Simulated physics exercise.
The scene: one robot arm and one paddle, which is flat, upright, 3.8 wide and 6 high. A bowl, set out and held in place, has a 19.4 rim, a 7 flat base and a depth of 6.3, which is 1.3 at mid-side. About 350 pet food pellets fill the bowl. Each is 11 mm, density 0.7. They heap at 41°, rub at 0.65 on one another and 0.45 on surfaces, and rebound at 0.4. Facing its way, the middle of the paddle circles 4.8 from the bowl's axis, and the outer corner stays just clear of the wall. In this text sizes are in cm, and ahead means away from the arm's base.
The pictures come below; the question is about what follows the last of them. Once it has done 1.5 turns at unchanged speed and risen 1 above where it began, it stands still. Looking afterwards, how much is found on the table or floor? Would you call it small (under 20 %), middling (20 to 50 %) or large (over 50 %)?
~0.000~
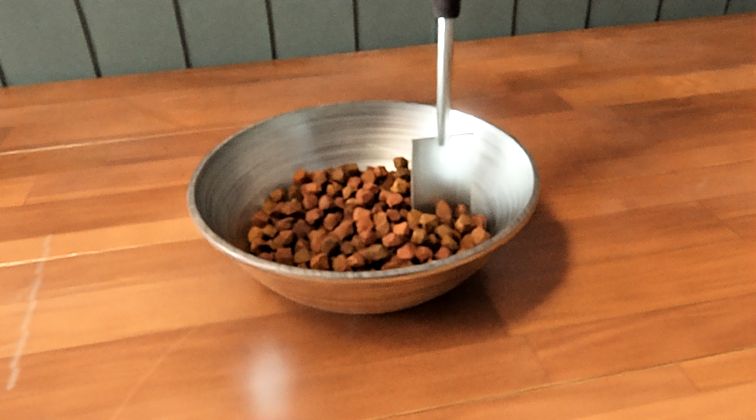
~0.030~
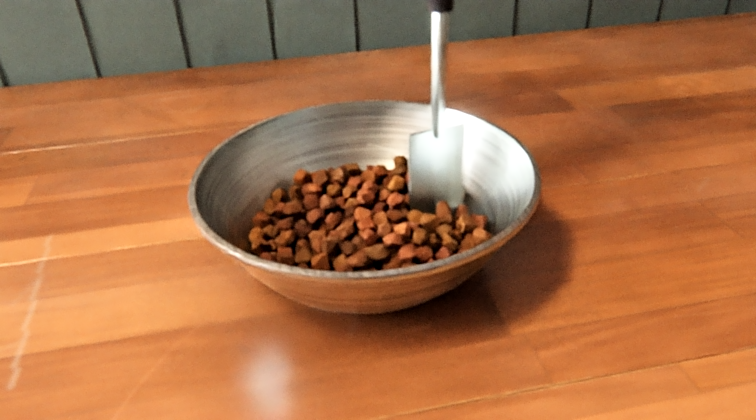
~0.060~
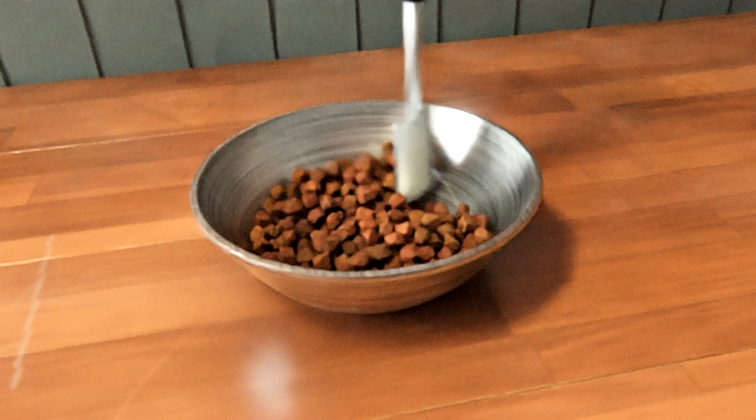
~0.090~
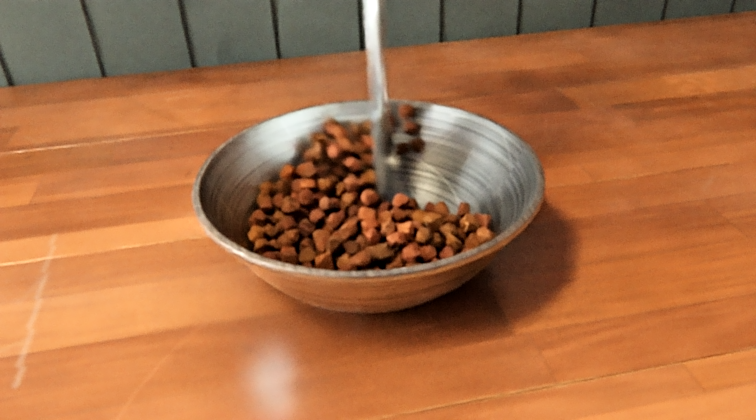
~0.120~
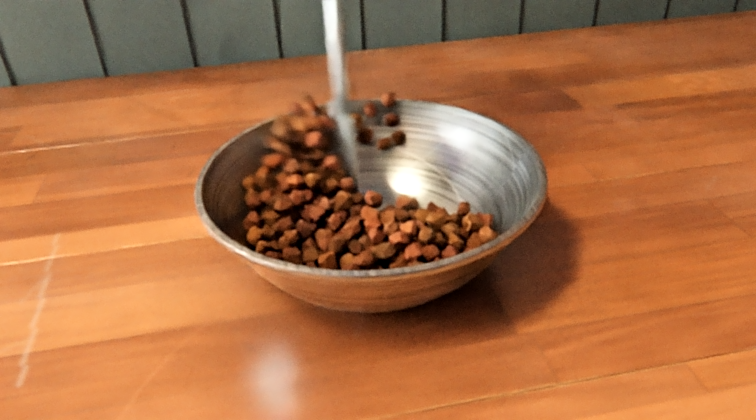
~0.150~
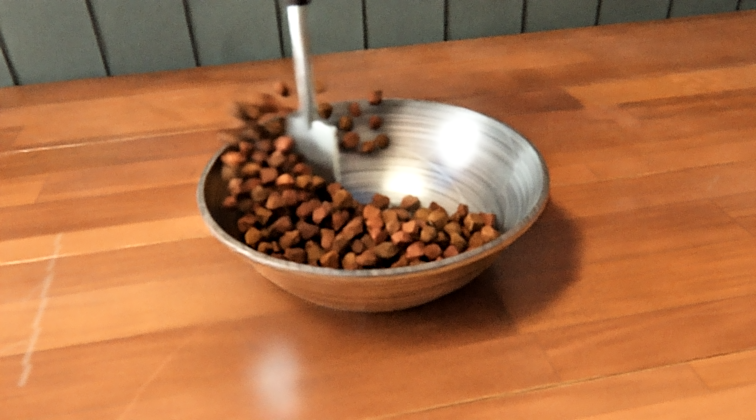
I would call it middling.
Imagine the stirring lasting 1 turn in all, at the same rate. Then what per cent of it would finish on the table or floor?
Estimate: Near 20 %.
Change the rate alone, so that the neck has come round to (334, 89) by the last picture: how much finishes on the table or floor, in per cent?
Roughly 20 percent of it.
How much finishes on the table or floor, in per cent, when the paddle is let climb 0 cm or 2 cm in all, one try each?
Roughly 40 and 25 per cent.
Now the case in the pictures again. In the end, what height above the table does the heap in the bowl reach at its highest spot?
6.0 cm, give or take.
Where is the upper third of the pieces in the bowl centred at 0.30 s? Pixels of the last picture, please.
Roughly at (448, 230).
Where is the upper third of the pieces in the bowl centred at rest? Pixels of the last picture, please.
Roughly at pixel (328, 241).
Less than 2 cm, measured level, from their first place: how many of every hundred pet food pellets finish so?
Near 15 per cent of the pieces.
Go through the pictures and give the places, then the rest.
Paddle neck at (444, 112), 0° round; upper third of the load around (364, 219), from x 255 to 480, top at y 165; 348 in the bowl, in the first frame.
Paddle neck at (438, 105), 11° round; upper third of the load around (367, 218), from x 260 to 480, top at y 165, in the second frame.
Paddle neck at (414, 92), 40° round; upper third of the load around (366, 208), from x 260 to 485, top at y 135, in the third frame.
Paddle neck at (378, 86), 70° round; upper third of the load around (348, 199), from x 255 to 485, top at y 110, in the fourth frame.
Paddle neck at (340, 88), 101° round; upper third of the load around (315, 185), from x 250 to 490, top at y 90; 347 in the bowl, 1 in flight or on the tool, in the fifth frame.
Paddle neck at (307, 97), 131° round; upper third of the load around (286, 183), from x 225 to 490, top at y 85; 344 in the bowl, 4 in flight or on the tool, in the sixth frame.
By 0.30 s, 287° round, highest piece 10 above the table; 307 in the bowl, 12 on the table or floor, 29 in flight or on the tool.
By 0.46 s, 82° round, highest piece 10 above the table; 261 in the bowl, 58 on the table or floor, 29 in flight or on the tool.
By 0.74 s, 180° round, highest piece 6 above the table; 239 in the bowl, 107 on the table or floor, 2 in flight or on the tool.
By 1.44 s, 180° round, highest piece 6 above the table; 239 in the bowl, 109 on the table or floor.
Final count, 239 in the bowl, 109 on the table or floor. That is 31 % on the table or floor.
